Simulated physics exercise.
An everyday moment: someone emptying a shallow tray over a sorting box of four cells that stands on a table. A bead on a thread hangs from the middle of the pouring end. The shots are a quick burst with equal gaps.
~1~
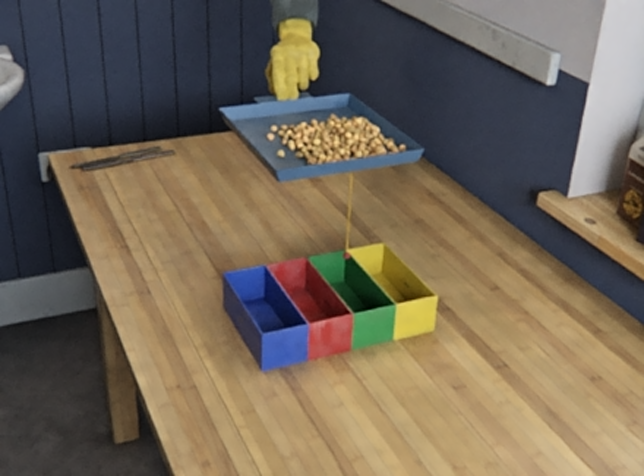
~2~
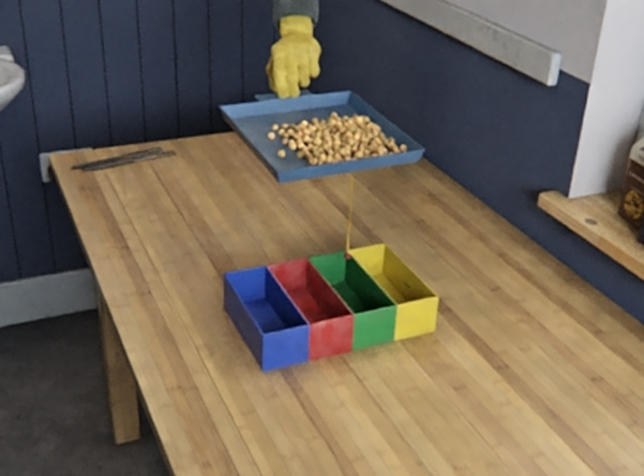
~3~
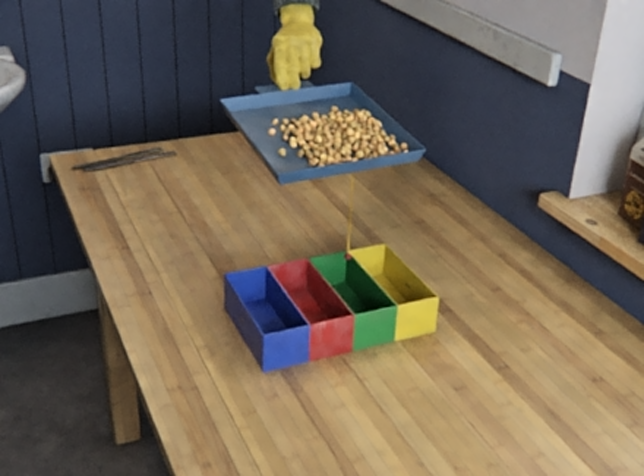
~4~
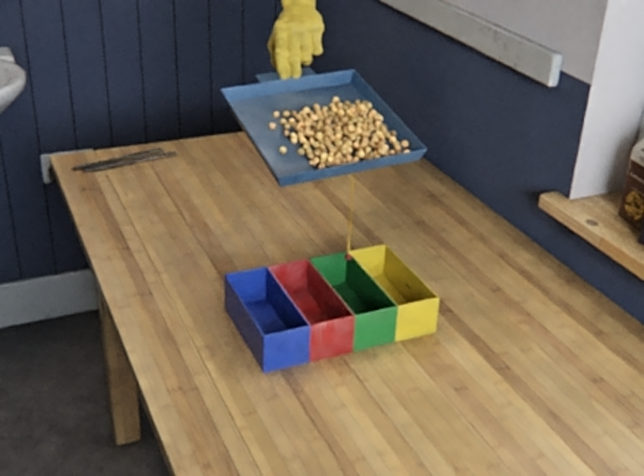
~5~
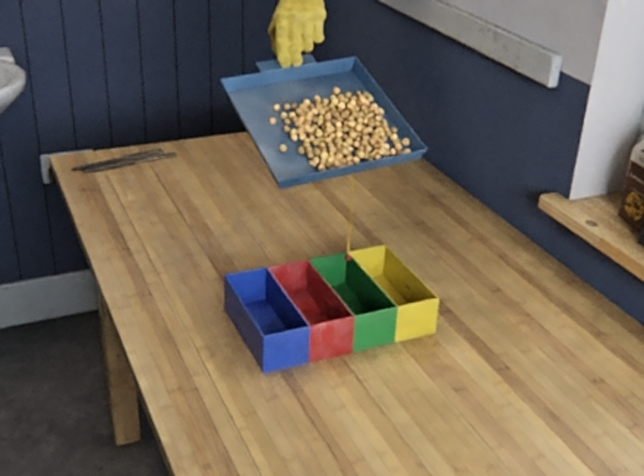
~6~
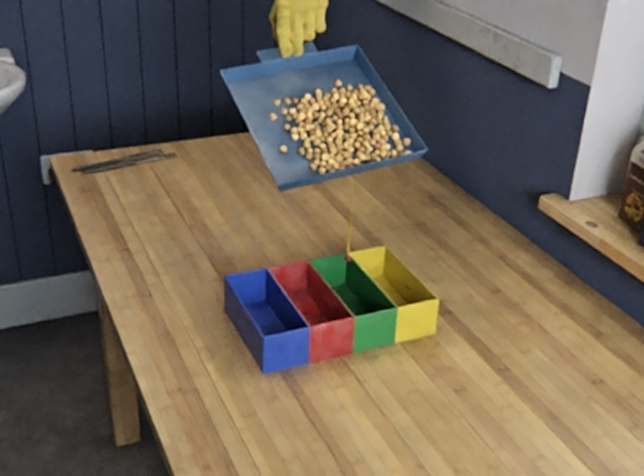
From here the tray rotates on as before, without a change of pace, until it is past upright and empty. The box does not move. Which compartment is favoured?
It favours the red compartment.
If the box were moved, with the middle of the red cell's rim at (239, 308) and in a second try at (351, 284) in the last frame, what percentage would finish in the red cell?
The first gives 0 %, the second 20 %.
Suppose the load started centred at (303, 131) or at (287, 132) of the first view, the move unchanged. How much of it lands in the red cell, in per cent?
In turn 50 and 40 in a hundred.
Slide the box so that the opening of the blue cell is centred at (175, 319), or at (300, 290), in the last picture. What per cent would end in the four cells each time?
In turn 70 and 80 in a hundred.
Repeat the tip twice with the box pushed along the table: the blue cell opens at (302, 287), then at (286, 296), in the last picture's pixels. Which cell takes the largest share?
One: The cell in blue. Two: The cell in blue.
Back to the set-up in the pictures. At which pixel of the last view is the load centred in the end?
Close to (318, 328).
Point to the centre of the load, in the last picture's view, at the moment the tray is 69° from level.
At about (335, 158).
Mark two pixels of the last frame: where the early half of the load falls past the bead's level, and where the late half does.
The first part at (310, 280); the rest at (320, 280).
Just after the last frame, tray tipped steeply; almost all on the tray; just a few in the blue cell; just a few in the red cell; just a few in the green cell; about a tenth falling or outside the box.
A moment on, tray tipped past a quarter turn; just a few on the tray; roughly a third in the red cell; roughly a quarter in the green cell; roughly a quarter in the blue cell; about a tenth in the yellow cell; roughly a quarter falling or outside the box.
Further on, tray tipped past a quarter turn; roughly half in the red cell; roughly a quarter in the blue cell; roughly a quarter in the green cell; about a tenth in the yellow cell; just a few falling or outside the box.
When it is over, tray tipped past a quarter turn; roughly half in the red cell; roughly a quarter in the blue cell; roughly a quarter in the green cell; about a tenth in the yellow cell; just a few outside the box.
